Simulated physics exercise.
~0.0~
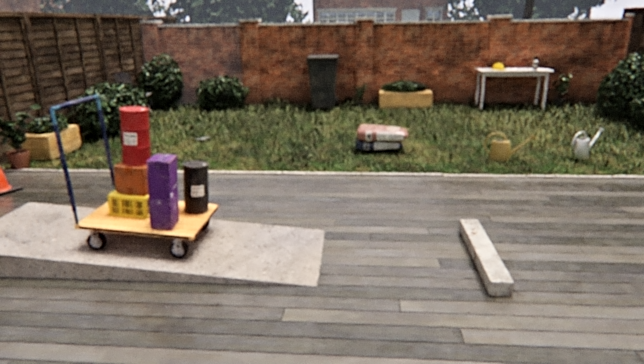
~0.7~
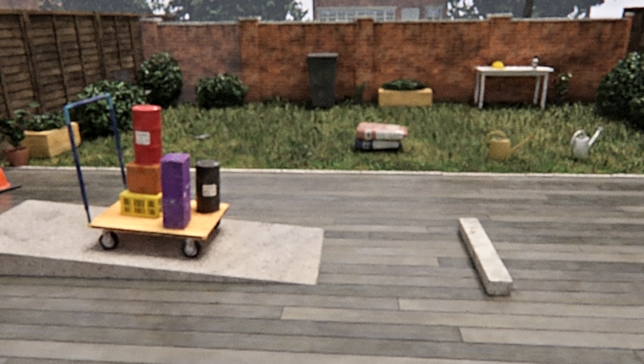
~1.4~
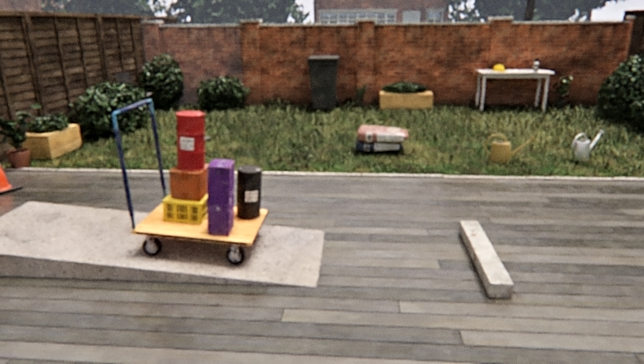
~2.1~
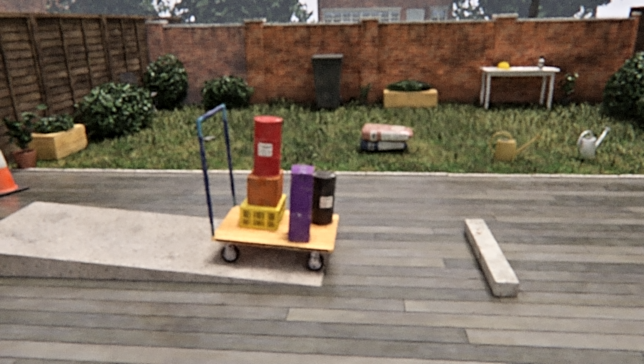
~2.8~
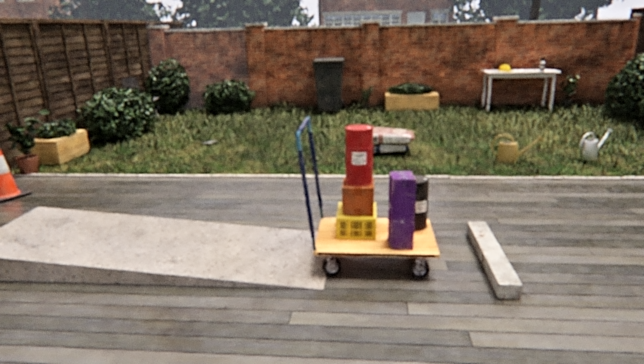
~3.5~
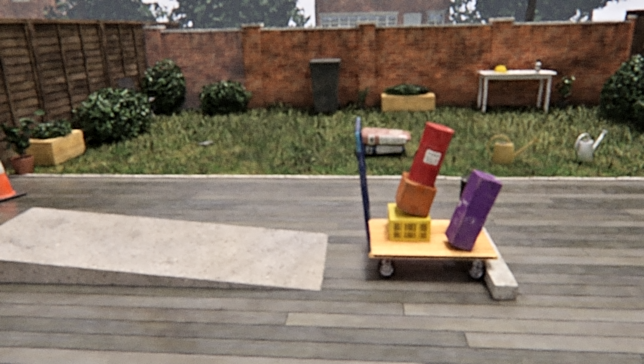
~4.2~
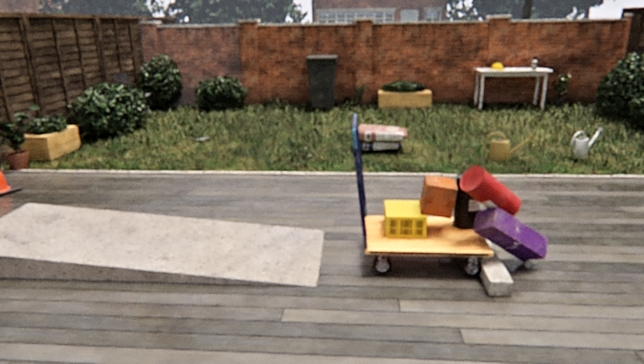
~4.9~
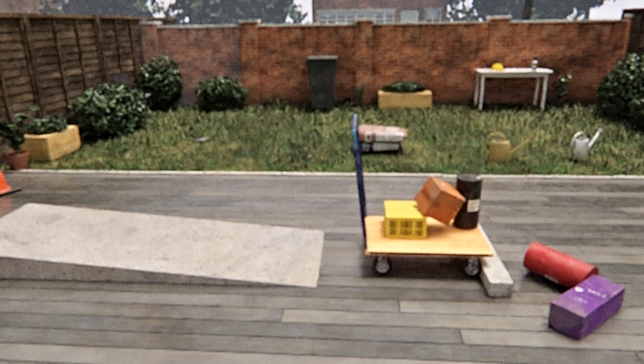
On a wooden deck beside a walled garden, a loaded trolley rolls right down a low ramp and stops against a kerb, where the red canister and purple box tumble off onto the deck while the orange box tips over between the yellow crate and upright black canister.
